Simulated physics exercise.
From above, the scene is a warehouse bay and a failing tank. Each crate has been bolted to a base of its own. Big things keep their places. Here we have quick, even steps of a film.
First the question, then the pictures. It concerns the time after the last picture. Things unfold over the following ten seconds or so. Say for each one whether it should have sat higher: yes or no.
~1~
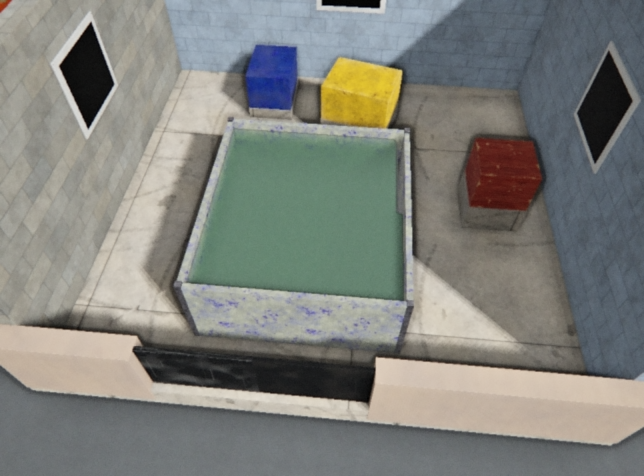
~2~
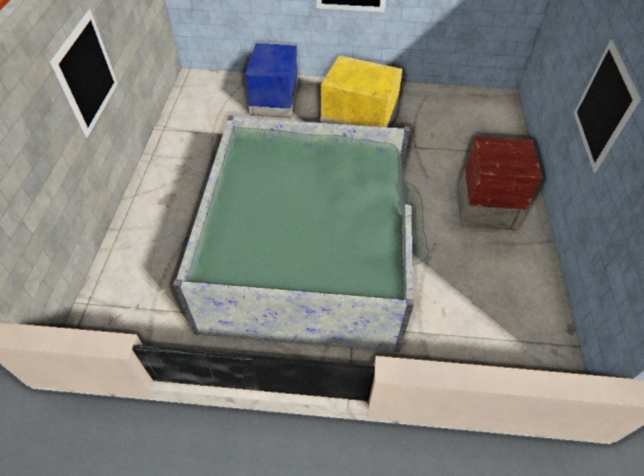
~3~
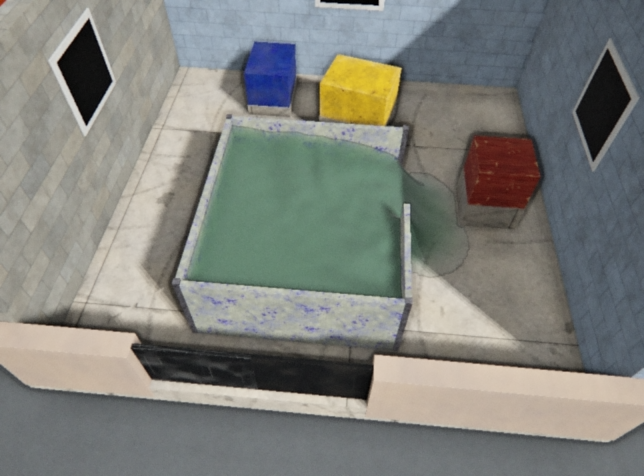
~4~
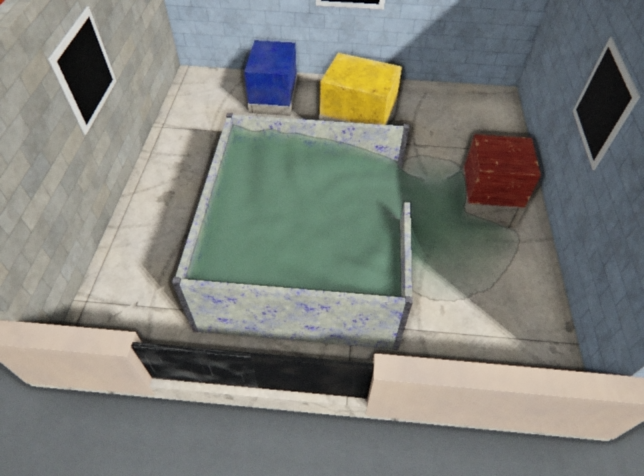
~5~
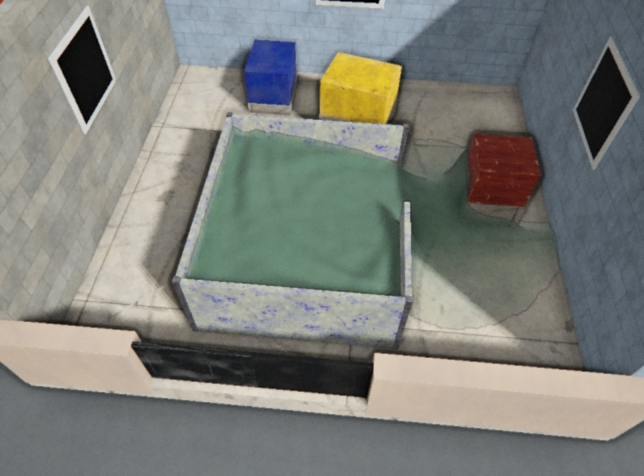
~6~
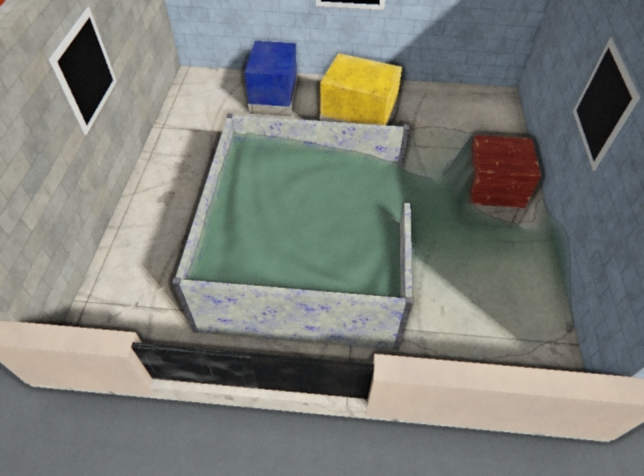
Yellow crate - no; red crate - yes; blue crate - yes.
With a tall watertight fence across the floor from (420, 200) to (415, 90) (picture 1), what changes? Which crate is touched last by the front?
That would be the one in blue.
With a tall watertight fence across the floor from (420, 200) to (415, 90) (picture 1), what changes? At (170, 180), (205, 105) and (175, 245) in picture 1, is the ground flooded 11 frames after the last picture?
First unwetted, then unwetted, then unwetted.
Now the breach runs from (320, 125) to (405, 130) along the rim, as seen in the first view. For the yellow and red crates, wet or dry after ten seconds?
First the yellow crate: It gets reached; then the red crate: It is never reached.
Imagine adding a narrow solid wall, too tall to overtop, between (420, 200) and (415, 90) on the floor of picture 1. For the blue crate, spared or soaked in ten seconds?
Blue crate: Flooded.
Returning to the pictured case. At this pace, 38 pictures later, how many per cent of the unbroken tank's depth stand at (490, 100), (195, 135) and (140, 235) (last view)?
In order: Roughly 20, 16 and 6 in a hundred.
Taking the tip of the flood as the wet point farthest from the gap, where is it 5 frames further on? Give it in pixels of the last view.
I'd point to (517, 88).
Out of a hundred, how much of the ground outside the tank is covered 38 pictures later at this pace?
It comes to 100 per cent.
A moment on, water covers 40 % of the floor; the yellow crate water round its plinth, the red crate water round its plinth, the blue crate not reached.
Next, water covers 50 % of the floor; the yellow crate water round its plinth, the red crate water round its plinth, the blue crate water round its plinth.
Then, water covers 70 % of the floor; the yellow crate water round its plinth, the red crate water round its plinth, the blue crate water round its plinth.
Later, water covers 100 % of the floor; the yellow crate water round its plinth, the red crate water round its plinth, the blue crate water round its plinth.
In the end, water covers 100 % of the floor; the yellow crate stayed above the water, the red crate was topped, the blue crate was topped.
